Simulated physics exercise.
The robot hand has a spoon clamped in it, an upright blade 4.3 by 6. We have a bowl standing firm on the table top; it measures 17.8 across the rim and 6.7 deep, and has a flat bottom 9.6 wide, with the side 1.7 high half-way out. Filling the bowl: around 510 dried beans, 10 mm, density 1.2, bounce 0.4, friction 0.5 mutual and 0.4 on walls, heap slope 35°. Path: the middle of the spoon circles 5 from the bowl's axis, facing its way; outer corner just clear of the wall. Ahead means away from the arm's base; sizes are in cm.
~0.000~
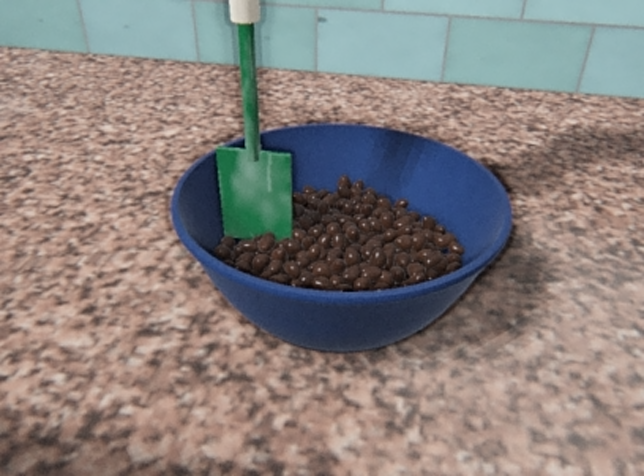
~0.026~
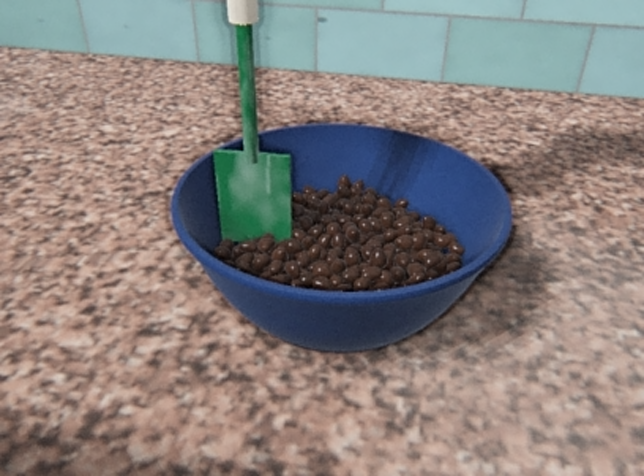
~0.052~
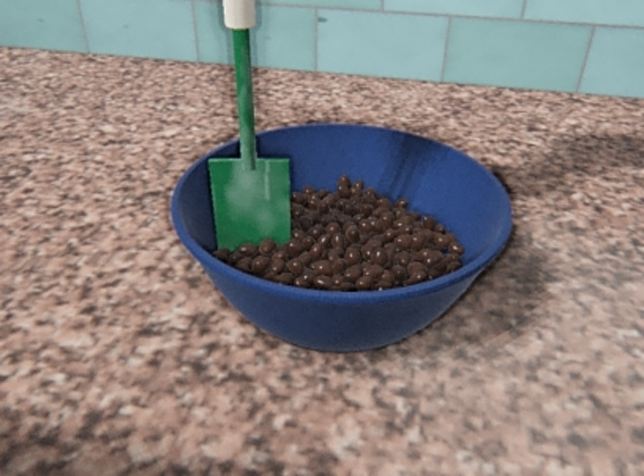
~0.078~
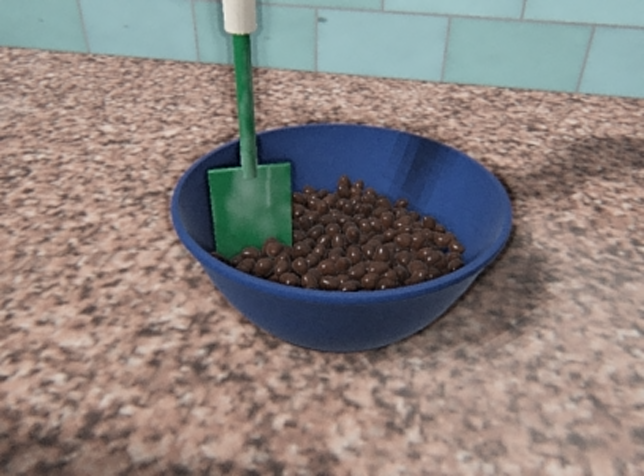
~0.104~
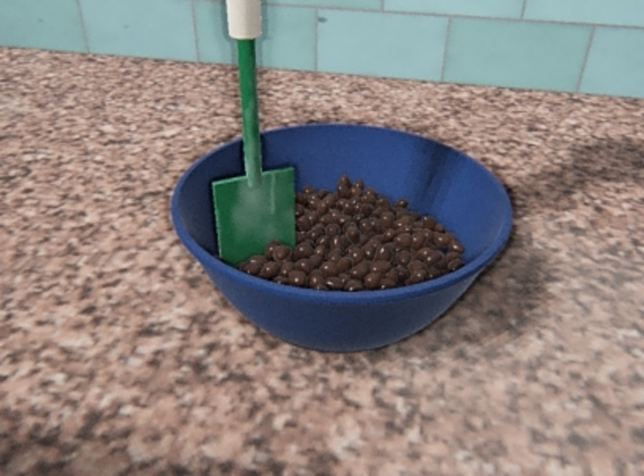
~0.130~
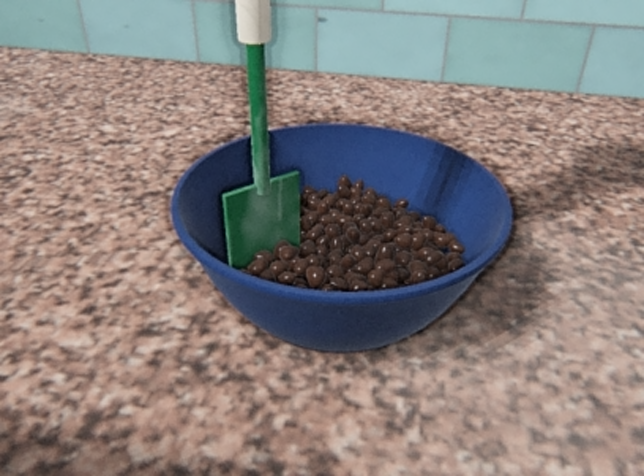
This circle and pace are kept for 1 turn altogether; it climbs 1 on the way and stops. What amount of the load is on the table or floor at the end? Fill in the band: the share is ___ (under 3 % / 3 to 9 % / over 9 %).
The share is 3 to 9 %.
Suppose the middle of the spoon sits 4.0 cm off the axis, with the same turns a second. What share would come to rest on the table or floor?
That would give close to 5 per cent.
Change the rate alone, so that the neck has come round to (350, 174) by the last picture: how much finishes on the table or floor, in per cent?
I'd put it close to 15 per cent.
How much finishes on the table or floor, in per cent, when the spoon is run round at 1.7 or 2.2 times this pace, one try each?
Estimates in order: Some 15 % and some 20 %.
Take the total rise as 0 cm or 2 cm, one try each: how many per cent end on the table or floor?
It comes to about 10 per cent and about 0 per cent.
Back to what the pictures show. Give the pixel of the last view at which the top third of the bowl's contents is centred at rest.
Looks like roughly (276, 251) to me.
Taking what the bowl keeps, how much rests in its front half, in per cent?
Estimate: Some 60 %.
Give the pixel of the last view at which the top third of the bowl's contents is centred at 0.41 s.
Centre estimate: Approx. (420, 229) px.
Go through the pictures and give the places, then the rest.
In the first picture, spoon neck at (252, 126), 0° round; upper third of the load around (343, 244), from x 225 to 455, top at y 185; 509 in the bowl.
In the second picture, spoon neck at (250, 127), 4° round; upper third of the load around (343, 246), from x 225 to 455, top at y 185.
In the third picture, spoon neck at (248, 134), 14° round; upper third of the load around (343, 251), from x 220 to 455, top at y 185.
In the fourth picture, spoon neck at (248, 141), 25° round; upper third of the load around (343, 255), from x 215 to 455, top at y 185.
In the fifth picture, spoon neck at (252, 149), 36° round; upper third of the load around (338, 258), from x 215 to 455, top at y 185.
In the sixth picture, spoon neck at (261, 156), 48° round; upper third of the load around (338, 259), from x 225 to 455, top at y 185; 509 in the bowl.
By 0.41 s, 169° round, highest piece 8 above the table; 508 in the bowl, 1 in flight or on the tool.
By 0.69 s, 291° round, highest piece 8 above the table; 488 in the bowl, 15 on the table or floor, 6 in flight or on the tool.
By 1.03 s, 0° round, highest piece 7 above the table; 483 in the bowl, 26 on the table or floor.
By 1.73 s, 0° round, highest piece 6 above the table; 483 in the bowl, 26 on the table or floor.
Final count, 483 in the bowl, 26 on the table or floor. That is 5 % on the table or floor.
